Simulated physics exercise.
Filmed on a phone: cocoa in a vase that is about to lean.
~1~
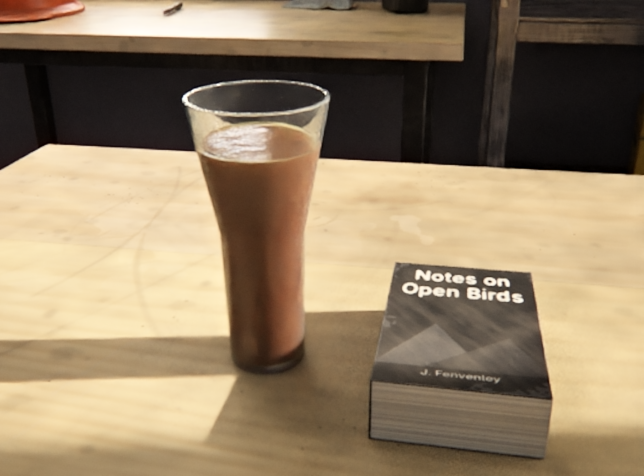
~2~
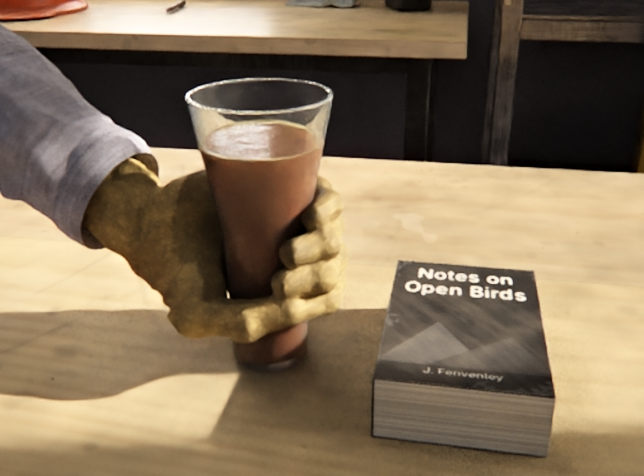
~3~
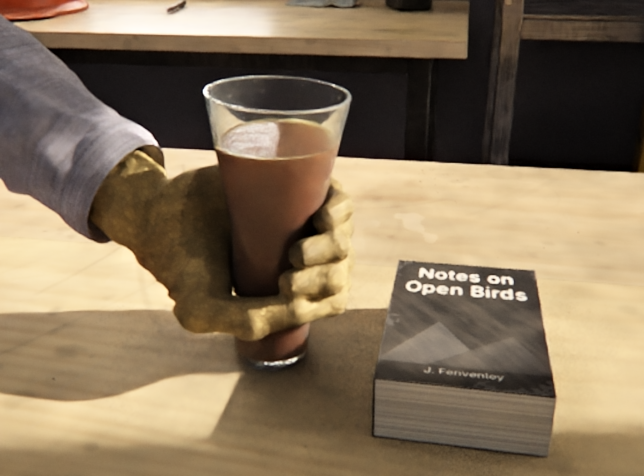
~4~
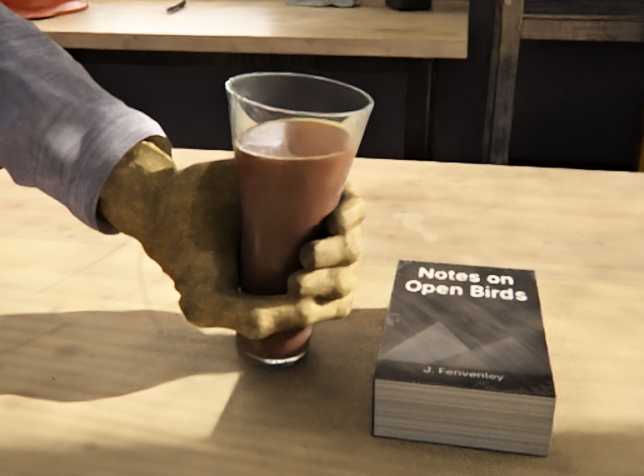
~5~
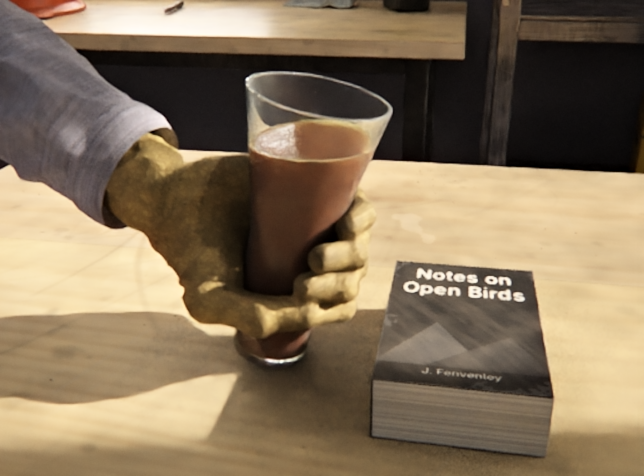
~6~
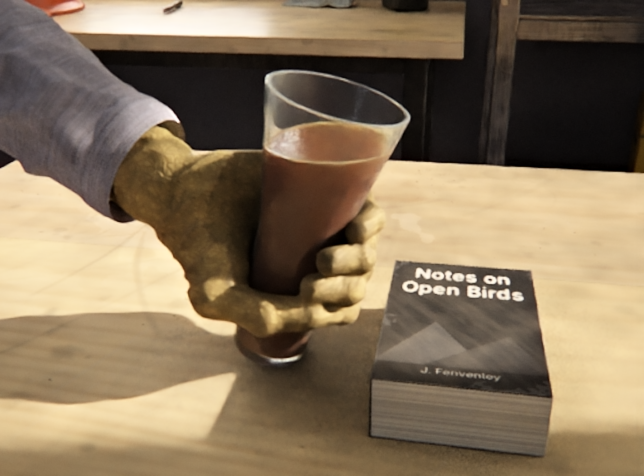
A gloved hand grips a vase of cocoa and tilts it right towards a thick book.
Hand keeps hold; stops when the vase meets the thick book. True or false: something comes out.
True.
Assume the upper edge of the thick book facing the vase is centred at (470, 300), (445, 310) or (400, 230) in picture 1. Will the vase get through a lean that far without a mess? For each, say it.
First try contents get out, second contents get out, third contents stay put.
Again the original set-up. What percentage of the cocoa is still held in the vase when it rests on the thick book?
It comes to about 85 in a hundred.
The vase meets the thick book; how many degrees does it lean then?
It settles at about 50 degrees from upright.
A moment on, the vase leans by about 30°; all is still inside.
Further on, the vase leans by about 45°; a puddle lies under it; nearly all of the cocoa is inside.
When it is over, the vase leans by about 50°, against the thick book; a puddle lies under it; about three quarters of the cocoa is inside.
